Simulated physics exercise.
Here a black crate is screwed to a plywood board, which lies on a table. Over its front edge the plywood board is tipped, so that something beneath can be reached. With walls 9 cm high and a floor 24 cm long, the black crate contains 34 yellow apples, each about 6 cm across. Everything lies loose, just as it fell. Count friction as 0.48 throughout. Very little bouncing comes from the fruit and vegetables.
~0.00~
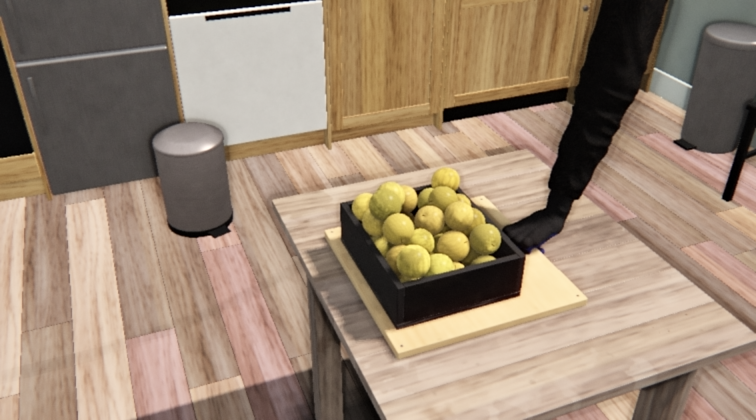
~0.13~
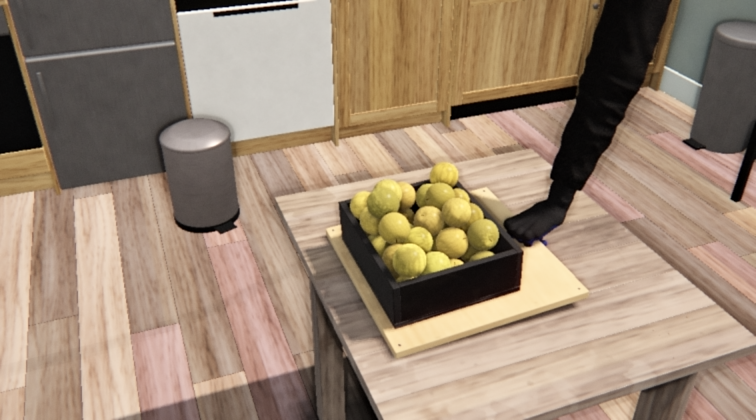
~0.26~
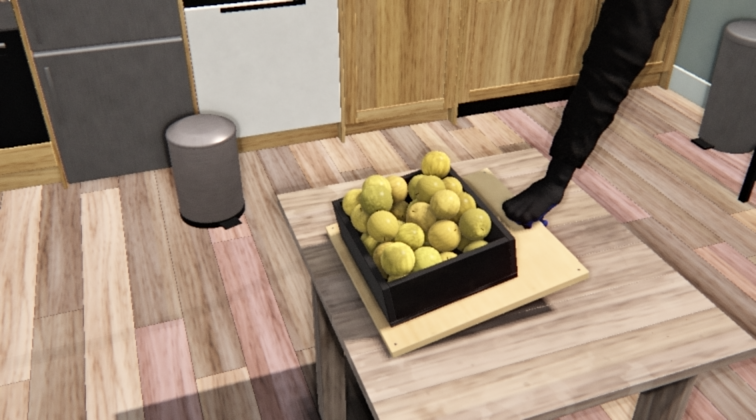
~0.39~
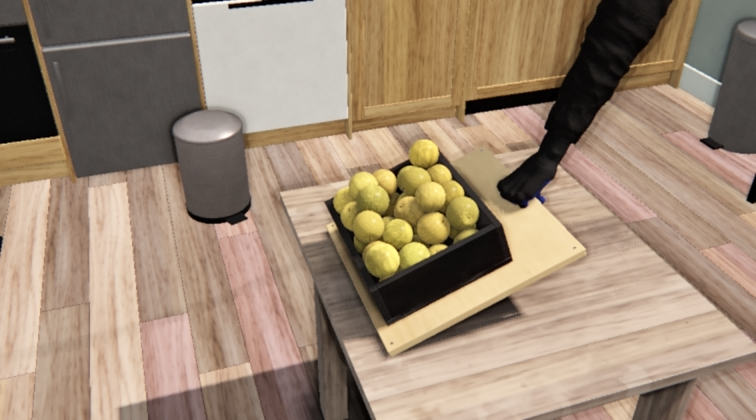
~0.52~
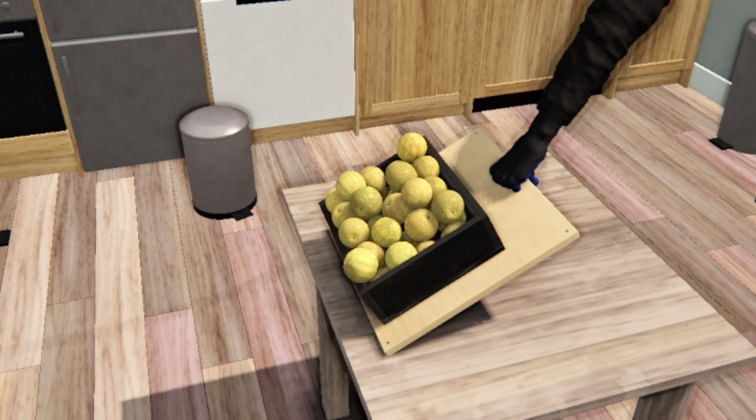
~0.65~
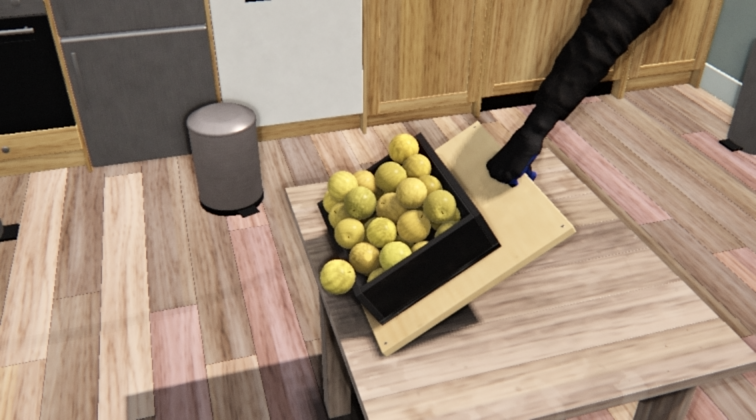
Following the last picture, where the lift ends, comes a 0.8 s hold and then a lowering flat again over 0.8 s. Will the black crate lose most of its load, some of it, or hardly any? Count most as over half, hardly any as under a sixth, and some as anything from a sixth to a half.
I'd say it will hang on to over five sixths of them.
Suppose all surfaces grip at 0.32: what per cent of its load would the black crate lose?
Then the black crate sheds 0 per cent of its load.
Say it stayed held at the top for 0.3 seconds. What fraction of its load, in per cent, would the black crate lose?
The black crate would shed 10 percent of its load.
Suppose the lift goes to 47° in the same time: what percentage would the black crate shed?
Black crate: 30%.
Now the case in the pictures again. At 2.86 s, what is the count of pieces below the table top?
Around 2, roughly.
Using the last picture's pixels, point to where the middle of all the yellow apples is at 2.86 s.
In the last picture they centre on about (417, 241).
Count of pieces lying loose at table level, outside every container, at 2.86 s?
Roughly 0.
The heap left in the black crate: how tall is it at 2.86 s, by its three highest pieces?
It stands close to 14 cm high.
After 1.00 s, tilt 31°; the black crate is down by 1 of 34.
After 1.44 s, tilt 31°; the black crate is down by 2 of 34.
After 2.06 s, tilt 4°; the black crate is down by 2 of 34.
When it is over (at 2.86 s), the black crate is down by 2 of 34. Asked share, 2 of 34, 6 per cent.
